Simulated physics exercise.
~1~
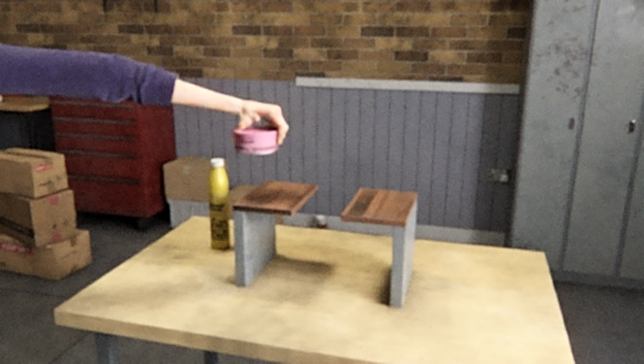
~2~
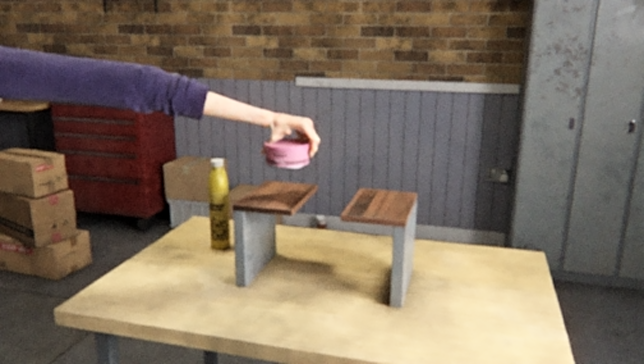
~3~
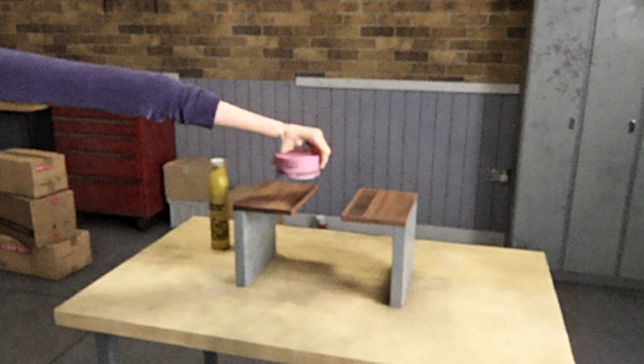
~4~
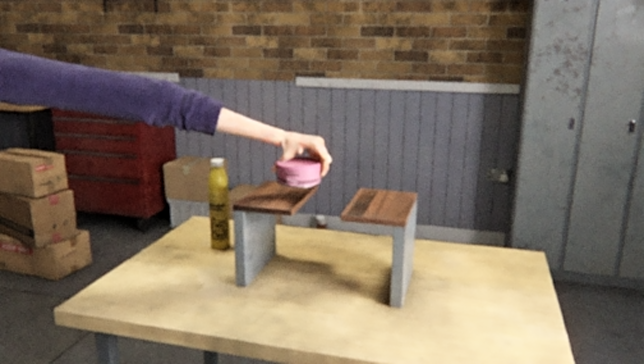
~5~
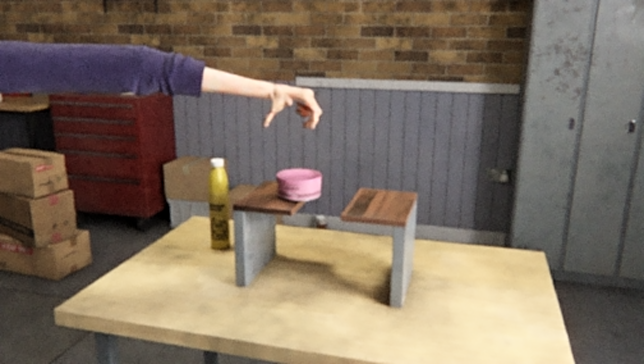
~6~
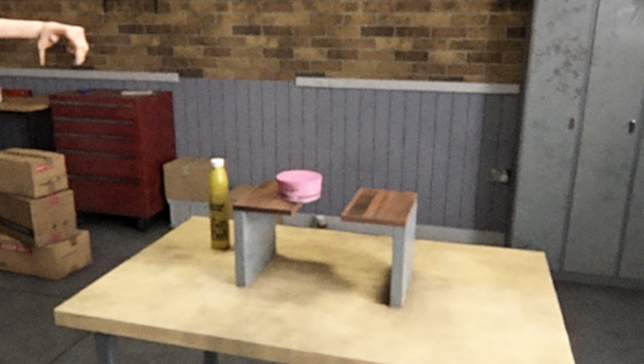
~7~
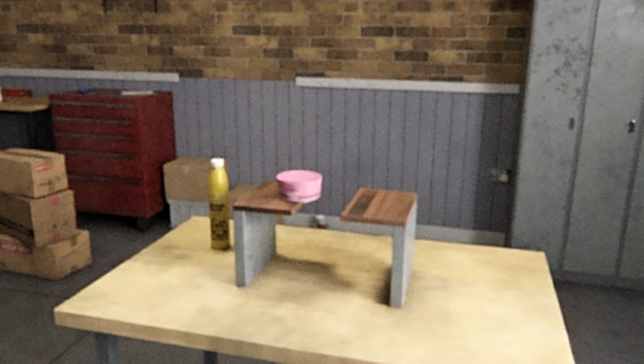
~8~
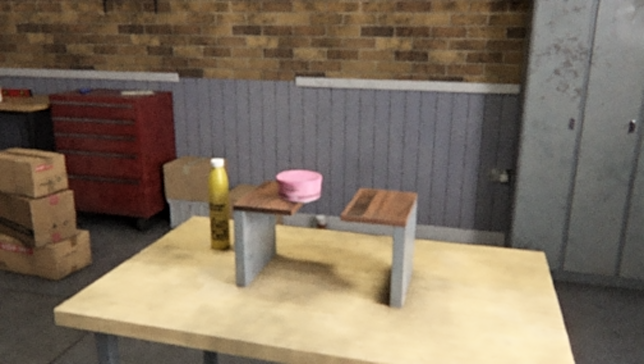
A pink tub, held by a hand reaching in from the left, moves right and is lowered onto the left of two wood-topped supports beside a yellow bottle. The hand lets go and withdraws, and the tub stays resting near the support's inner edge.
